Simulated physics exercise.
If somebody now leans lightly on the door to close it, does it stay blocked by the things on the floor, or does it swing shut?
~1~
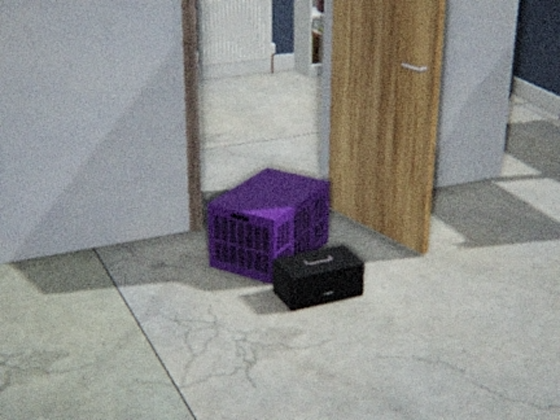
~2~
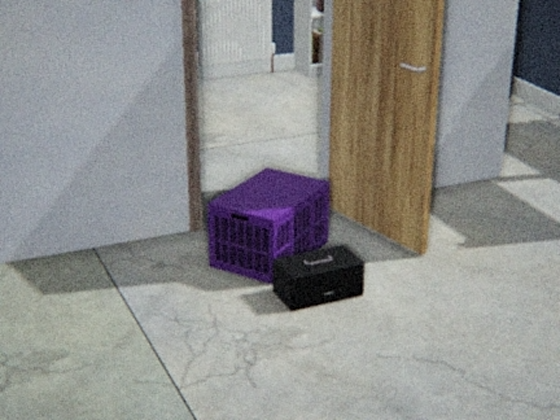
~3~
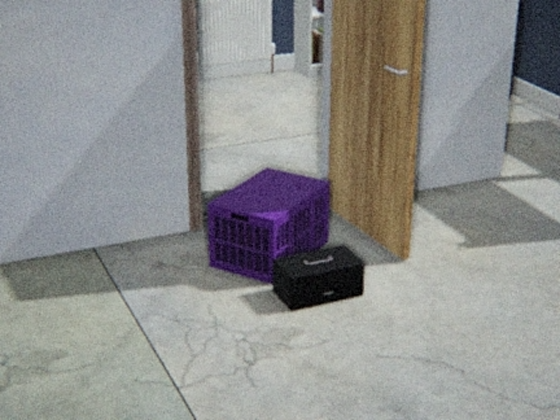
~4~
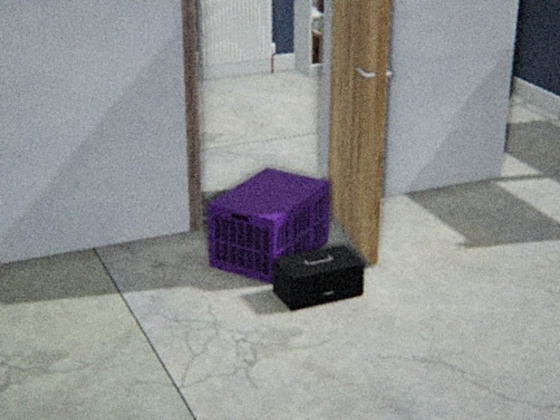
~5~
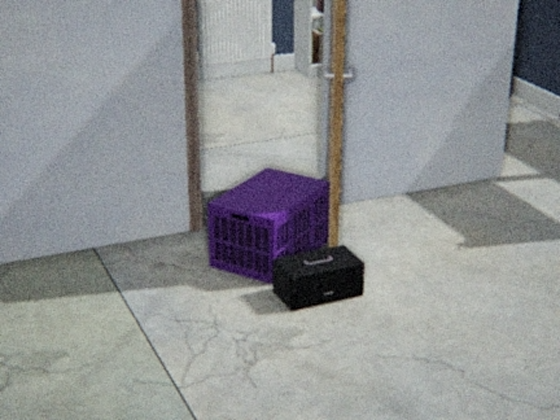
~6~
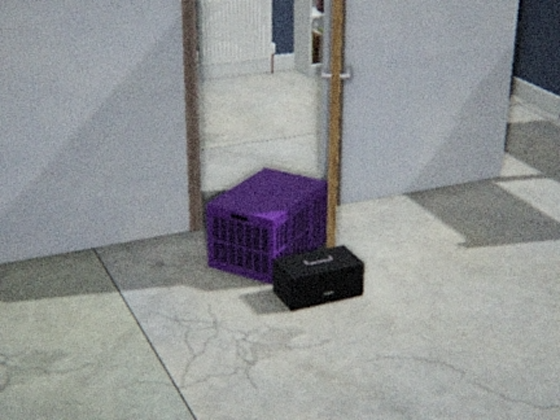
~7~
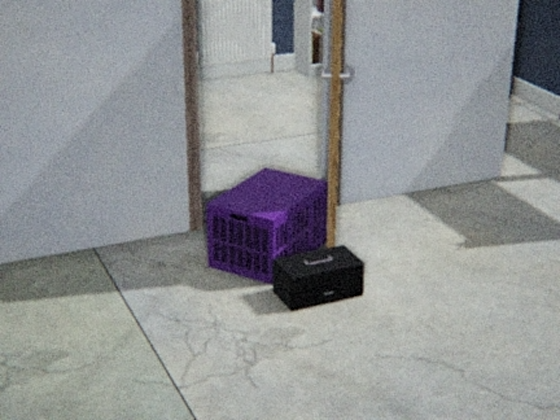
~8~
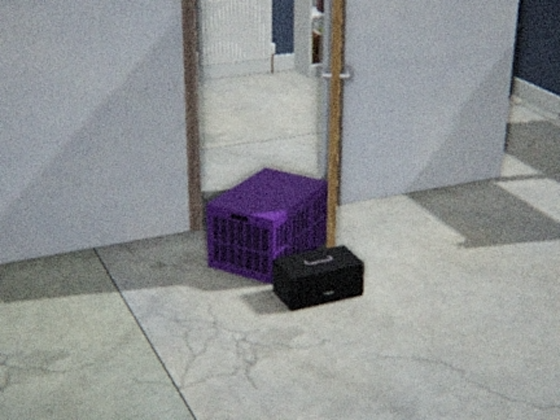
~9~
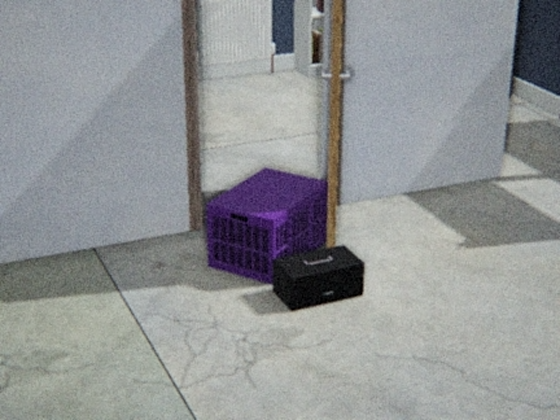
It stays blocked. The chest and the toolbox sit in the way of the door, so a light lean does not close it.
